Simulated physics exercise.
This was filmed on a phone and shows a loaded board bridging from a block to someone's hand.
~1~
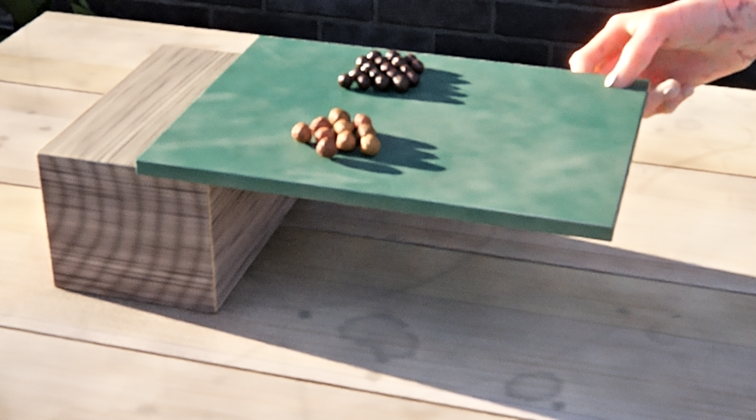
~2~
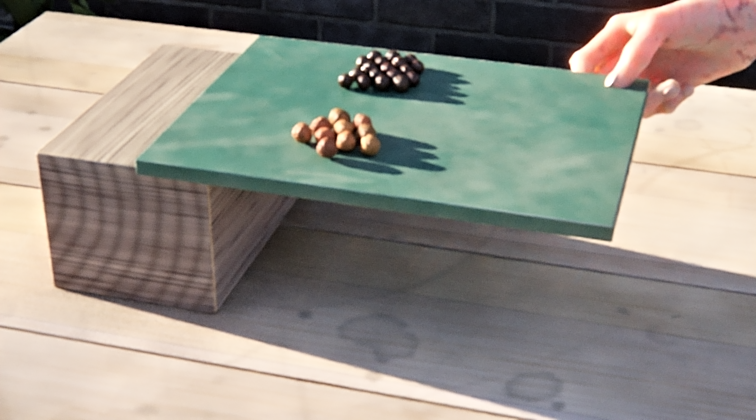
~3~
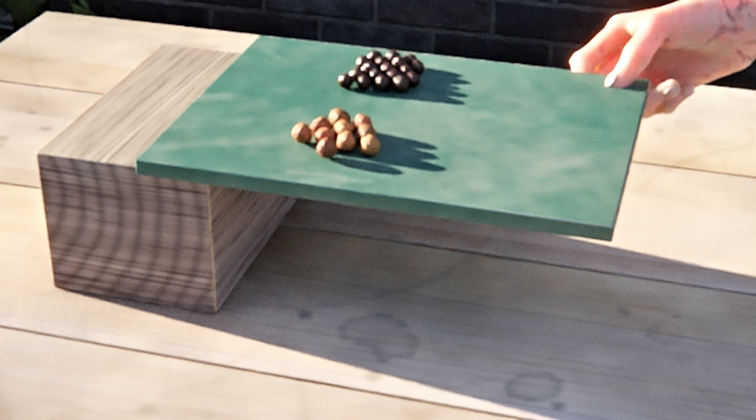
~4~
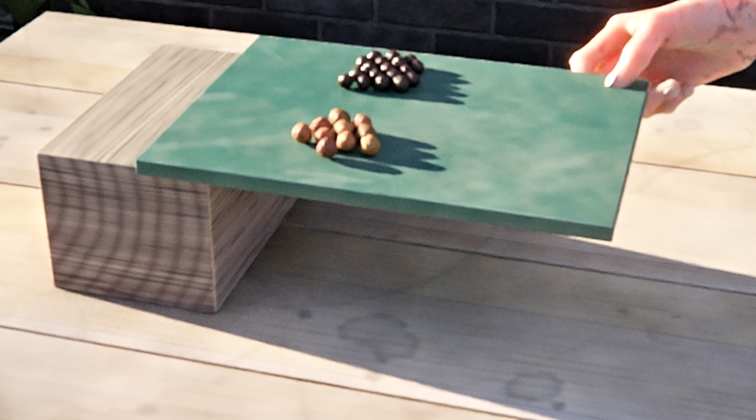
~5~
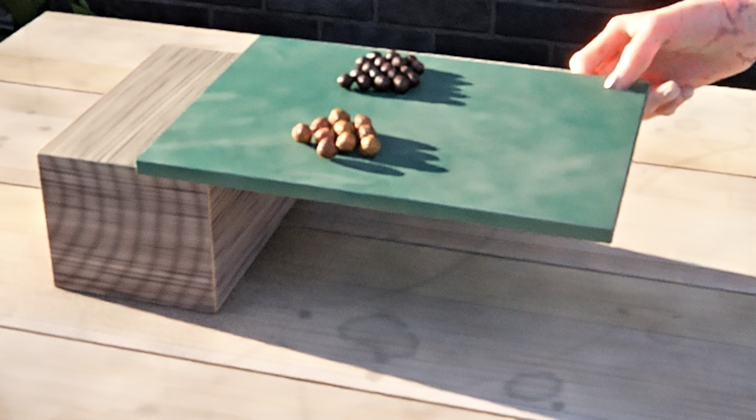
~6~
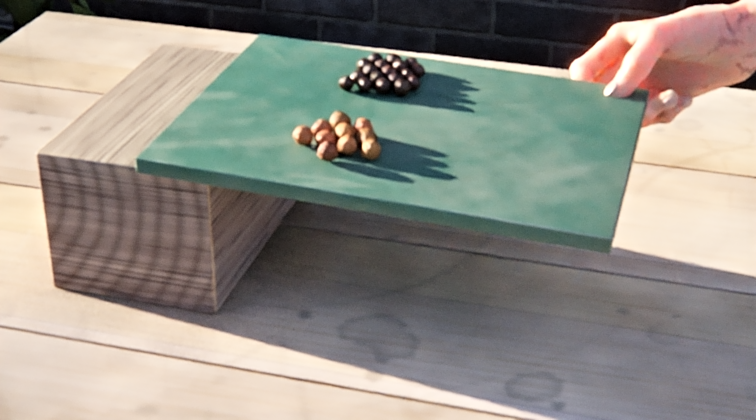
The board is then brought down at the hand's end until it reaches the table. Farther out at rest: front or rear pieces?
Rear.
Then, 0.26 s past the last view, board sloping at 9°; near portion all still on the board; far portion all still on the board.
Then, 0.58 s past the last view, board sloping at 20°; near portion all still on the board; far portion all still on the board.
Then, 0.93 s past the last view, board resting at 24°; near portion mostly at the foot of the board; far portion mostly up to a board's length out.
Finally, board resting at 24°; near portion mostly up to a board's length out; far portion mostly more than two board lengths out, about half gone off the table; the far portion has gone farther.
